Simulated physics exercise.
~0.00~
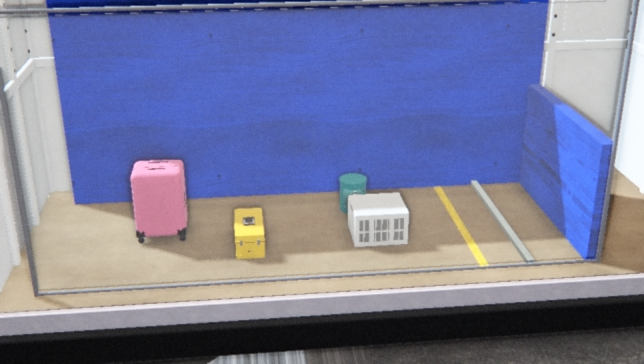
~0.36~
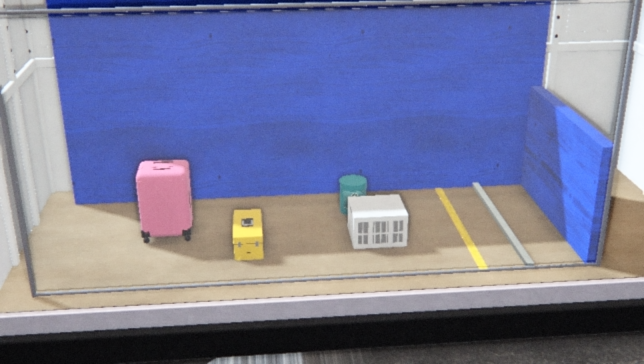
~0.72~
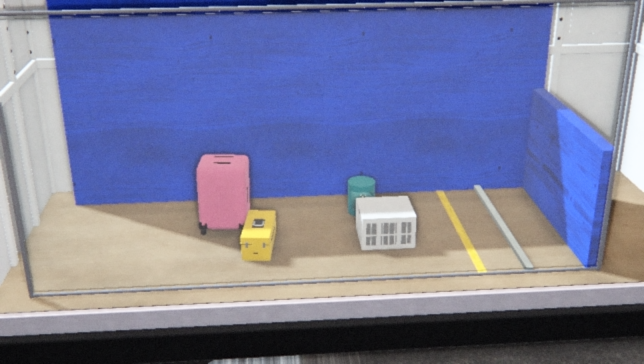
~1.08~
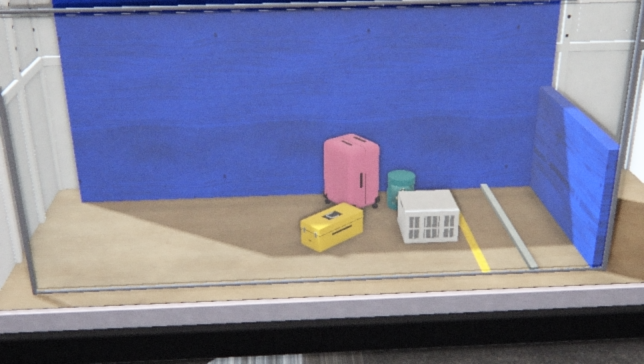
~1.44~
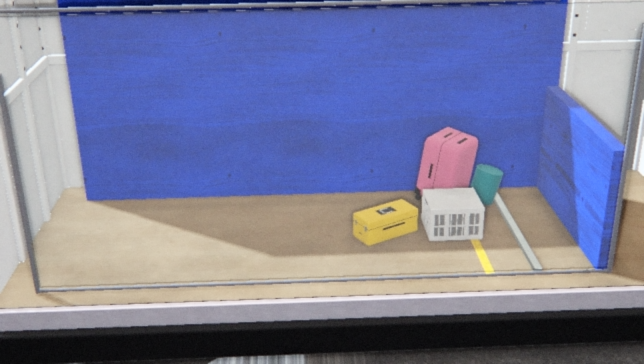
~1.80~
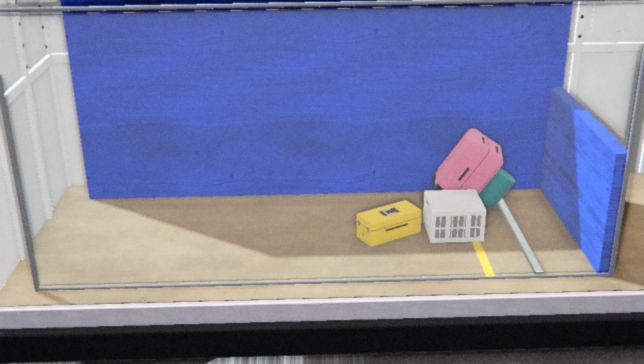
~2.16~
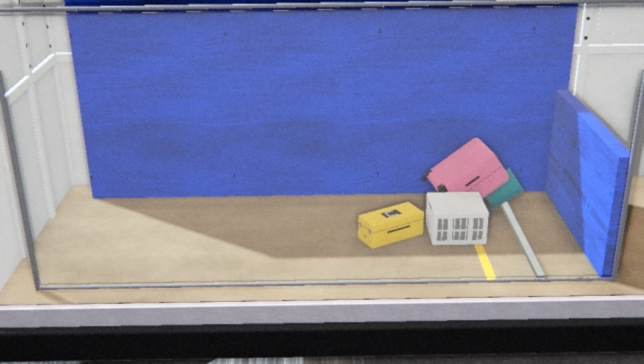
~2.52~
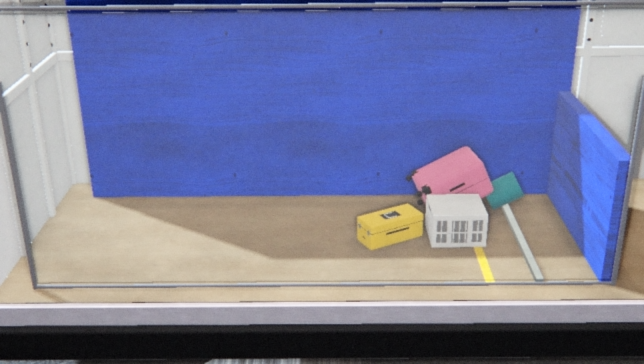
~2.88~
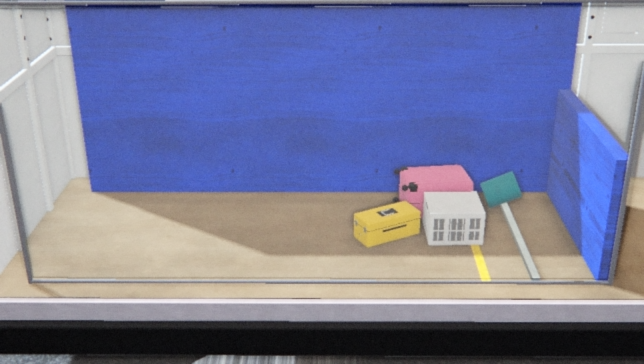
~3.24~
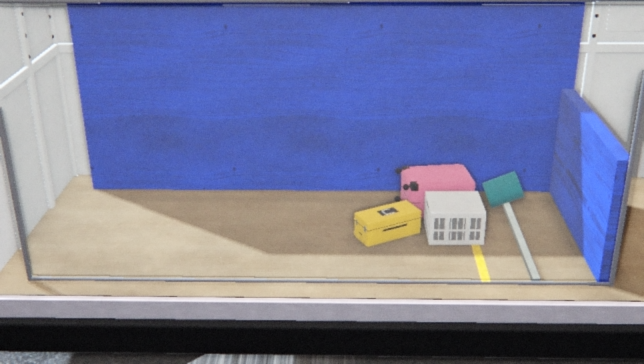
Pink wheeled case sliding right with yellow toolbox, white crate and teal bucket, then toppling; only the bucket crosses the yellow line.
